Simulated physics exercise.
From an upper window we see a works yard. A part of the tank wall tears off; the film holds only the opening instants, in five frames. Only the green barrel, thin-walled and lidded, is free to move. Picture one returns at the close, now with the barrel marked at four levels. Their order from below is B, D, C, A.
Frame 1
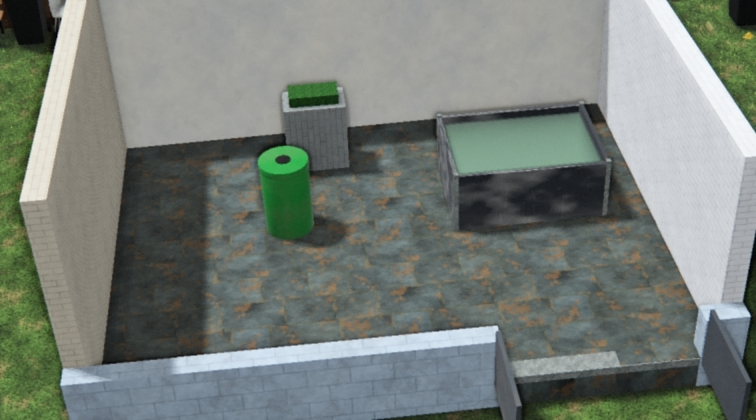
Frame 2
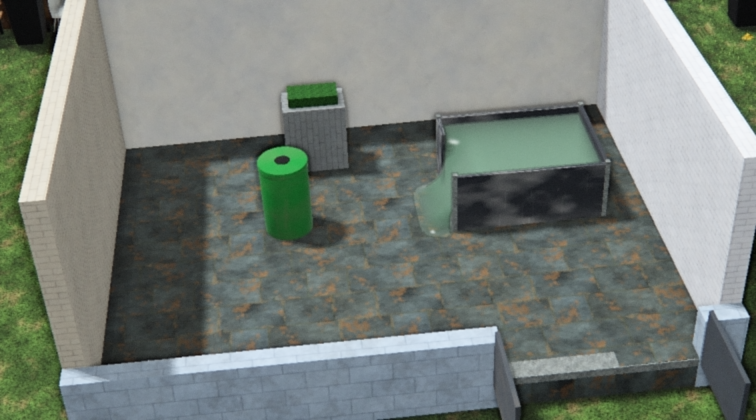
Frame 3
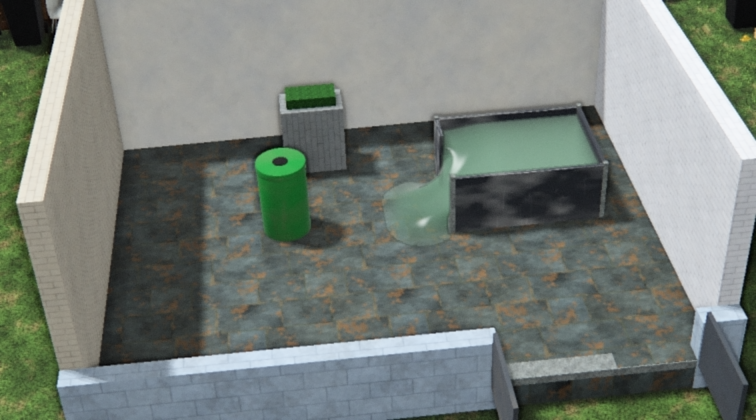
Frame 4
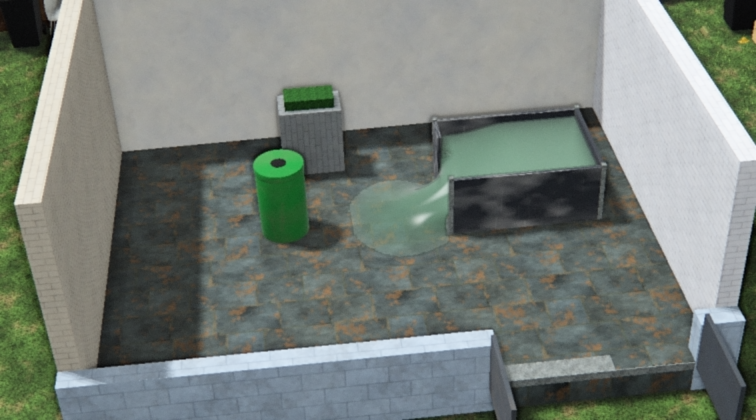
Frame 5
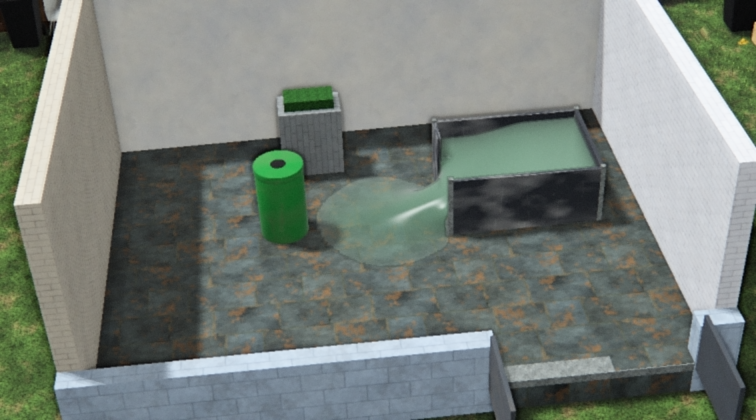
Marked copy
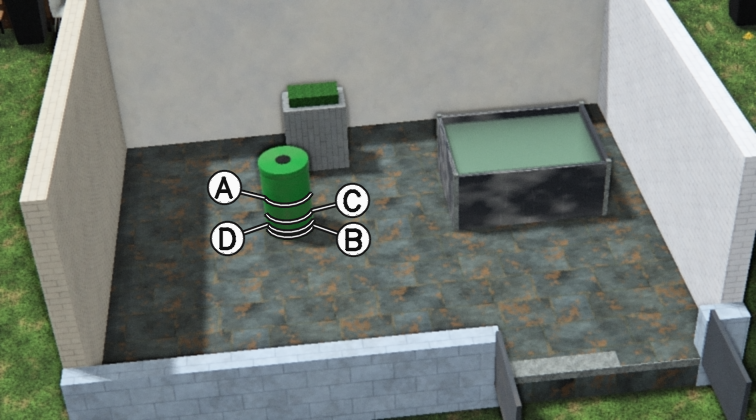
The video shows a walled yard with a green barrel, a grey planter and a tank of pale green water, seen from above. Water pours from the tank's left side and spreads leftward across the paved ground towards the barrel.
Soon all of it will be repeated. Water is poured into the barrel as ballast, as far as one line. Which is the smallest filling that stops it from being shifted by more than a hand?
Mark A.
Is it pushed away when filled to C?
Yes, it does.
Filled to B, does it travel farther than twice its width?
Yes, it does.
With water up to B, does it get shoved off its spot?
Yes, it does.
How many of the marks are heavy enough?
One.
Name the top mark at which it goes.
That is mark C.
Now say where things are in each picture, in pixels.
The first frame shows lid of the green barrel at (284, 160); tank full, its middle at (521, 144); open gate at (599, 319).
In the second frame, 1 % of the ground under water, its edge towards the barrel at (427, 211).
In the third frame, 3 % of the ground under water, its edge towards the barrel at (393, 211).
In the fourth frame, 5 % of the ground under water, its edge towards the barrel at (360, 216).
The fifth frame shows lid of the green barrel at (279, 164); 7 % of the ground under water, its edge towards the barrel at (329, 223).
In white, A at (288, 205); B at (291, 237); C at (290, 222); D at (291, 231); from the bottom up B, D, C, A.
For mark A, it does not move.
For mark B, it is pushed about 3 times its own width away.
For mark C, it is pushed about its own width away.
For mark D, it is pushed about 3 times its own width away.
